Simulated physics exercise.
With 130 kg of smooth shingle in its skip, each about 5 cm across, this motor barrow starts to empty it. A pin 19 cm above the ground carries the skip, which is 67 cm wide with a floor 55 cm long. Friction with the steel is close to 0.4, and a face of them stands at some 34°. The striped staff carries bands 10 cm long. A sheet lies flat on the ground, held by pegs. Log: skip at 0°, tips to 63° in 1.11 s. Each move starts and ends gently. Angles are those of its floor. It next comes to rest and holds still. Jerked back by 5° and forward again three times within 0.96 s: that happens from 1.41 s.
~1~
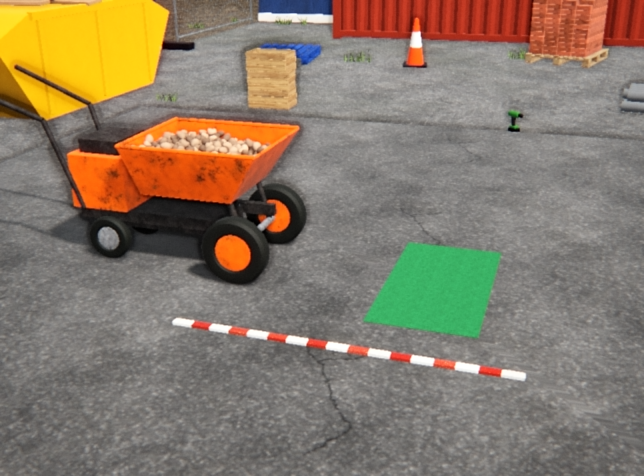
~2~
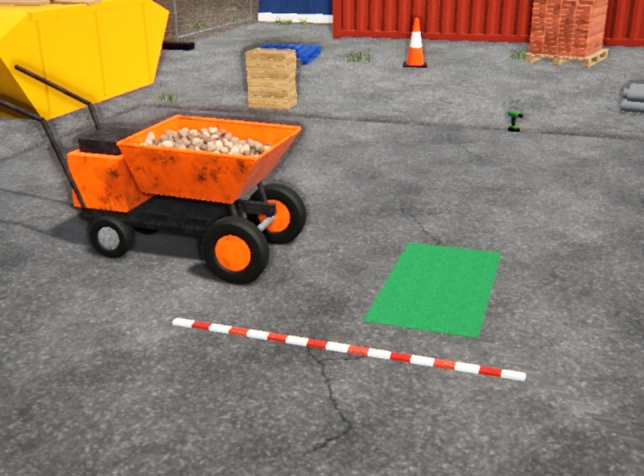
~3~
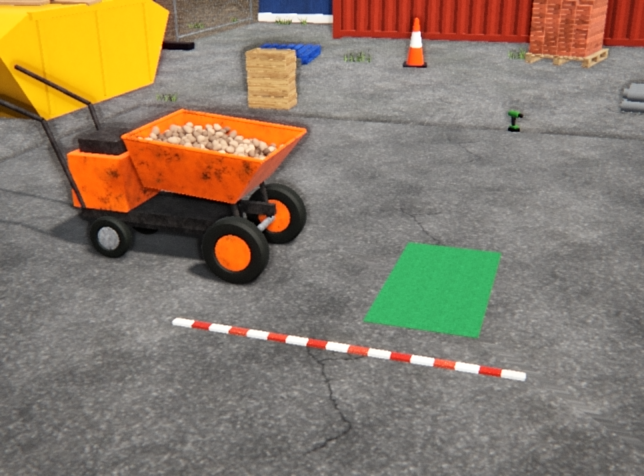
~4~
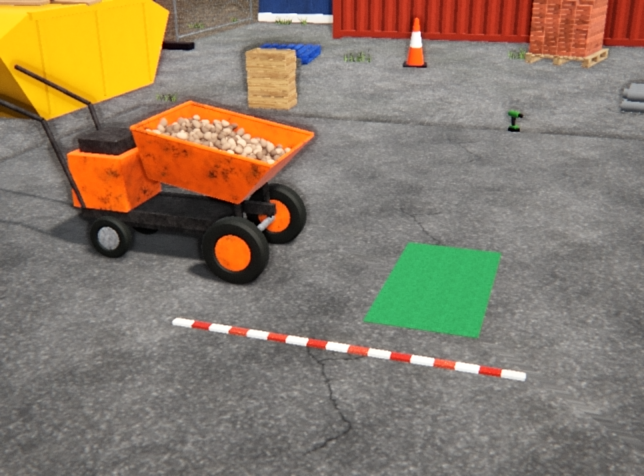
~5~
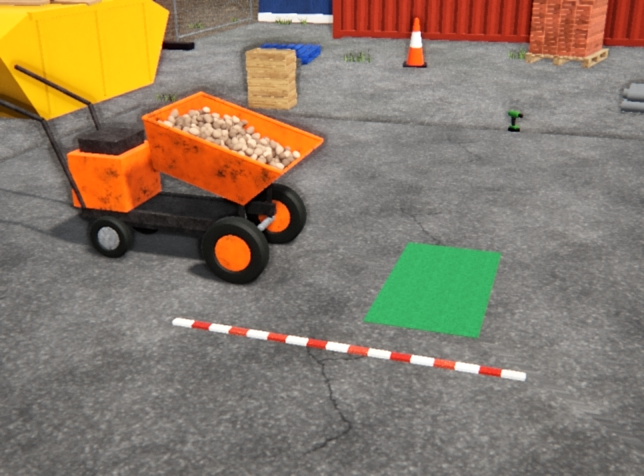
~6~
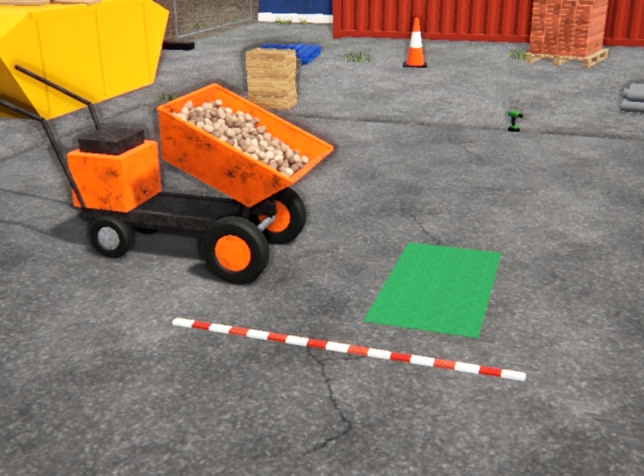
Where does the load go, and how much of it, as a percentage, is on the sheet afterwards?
About 35 per cent of the load is there afterwards.
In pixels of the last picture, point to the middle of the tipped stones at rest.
Somewhere around (389, 274) in the last picture.
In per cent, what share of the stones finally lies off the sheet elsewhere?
I'd put it at around 10 per cent.
A little later the floor is at 53°; 100 % in the skip; the foremost stones are at (324, 206).
Then the floor is at 63°; 72 % in the skip, 17 % short of the sheet, 11 % on the sheet; the foremost stones are at (415, 274).
Later still the floor is at 63°; 20 % in the skip, 34 % short of the sheet, 37 % on the sheet, 9 % off the sheet elsewhere; the foremost stones are at (615, 314).
In the end the floor is at 63°; 9 % in the skip, 46 % short of the sheet, 37 % on the sheet, 9 % off the sheet elsewhere; the foremost stones are at (615, 314).
